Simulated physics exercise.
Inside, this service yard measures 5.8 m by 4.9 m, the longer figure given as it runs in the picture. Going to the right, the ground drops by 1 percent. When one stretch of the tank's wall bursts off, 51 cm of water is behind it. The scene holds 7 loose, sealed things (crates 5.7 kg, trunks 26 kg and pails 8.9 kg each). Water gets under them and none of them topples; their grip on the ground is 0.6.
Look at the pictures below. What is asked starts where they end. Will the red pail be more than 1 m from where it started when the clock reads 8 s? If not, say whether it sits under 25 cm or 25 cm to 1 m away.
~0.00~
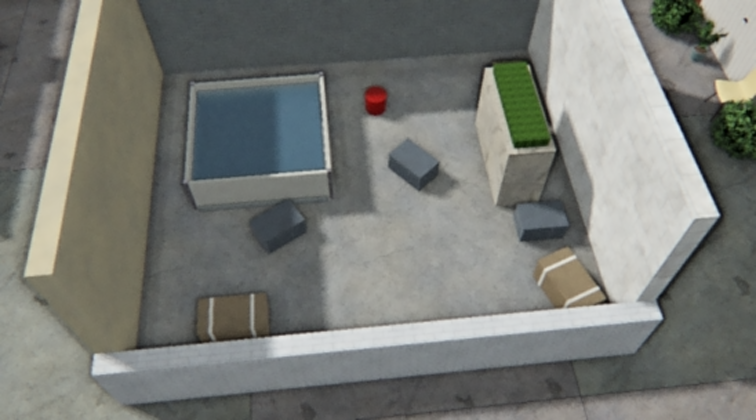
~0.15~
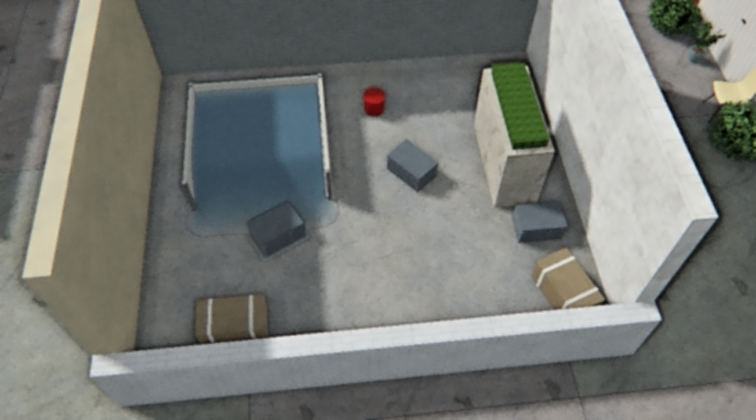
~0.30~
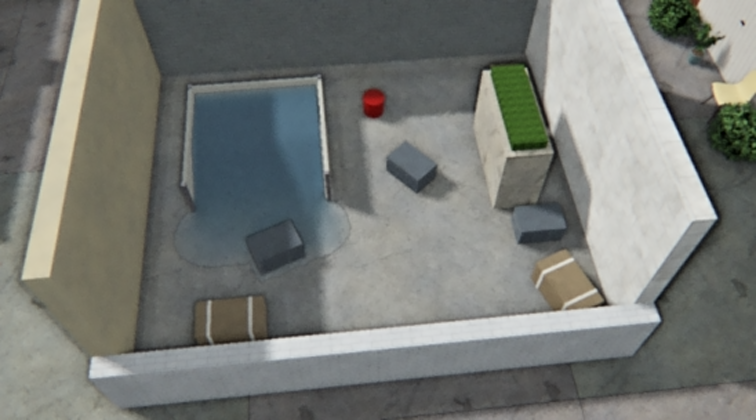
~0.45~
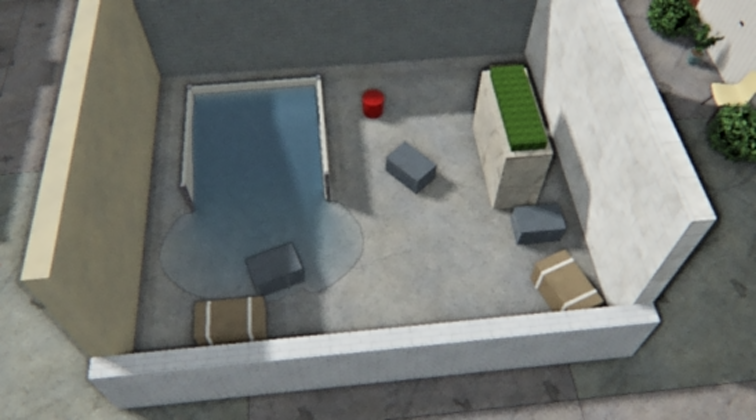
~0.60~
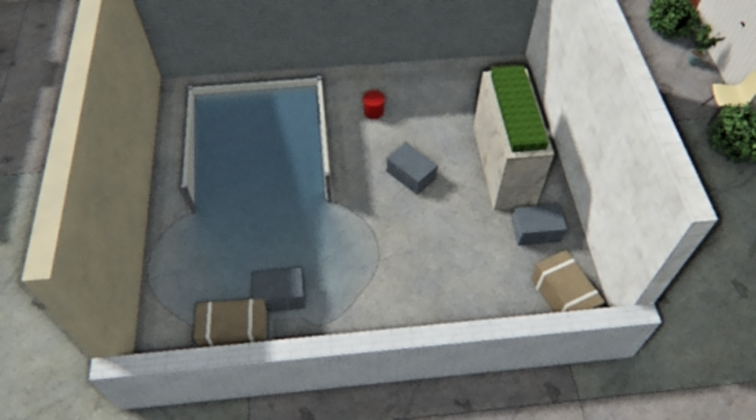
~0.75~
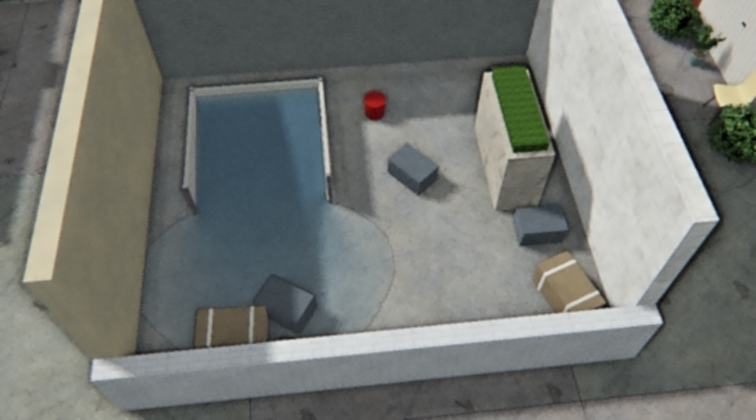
No, under 25 cm away.
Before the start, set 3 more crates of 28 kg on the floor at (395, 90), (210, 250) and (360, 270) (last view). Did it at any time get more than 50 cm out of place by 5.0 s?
Listed order gives within the limit, above the limit, above the limit.
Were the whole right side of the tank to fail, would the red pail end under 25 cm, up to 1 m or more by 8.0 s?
So, for the red pail: It is carried a long way.
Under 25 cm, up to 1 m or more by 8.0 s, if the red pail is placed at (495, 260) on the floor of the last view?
Well, it edges along somewhat.
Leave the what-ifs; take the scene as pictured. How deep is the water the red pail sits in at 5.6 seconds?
Close to 0 centimetres.
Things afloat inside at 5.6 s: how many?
Count: 3.
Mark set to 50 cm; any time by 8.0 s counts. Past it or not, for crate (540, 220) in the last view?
Answer: Not far enough.
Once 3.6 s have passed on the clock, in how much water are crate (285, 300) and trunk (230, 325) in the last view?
First roughly 7 cm, second roughly 14 cm.
After 1.6 s the red pail is near (375, 99), 0.0 m from its start, aground; 2 afloat.
After 3.6 s the red pail is near (375, 99), 0.0 m from its start, aground; 4 afloat.
After 5.6 s the red pail is near (375, 99), 0.0 m from its start, aground; 3 afloat.
After 8.0 s the red pail is near (375, 99), 0.0 m from its start, aground; 3 afloat.
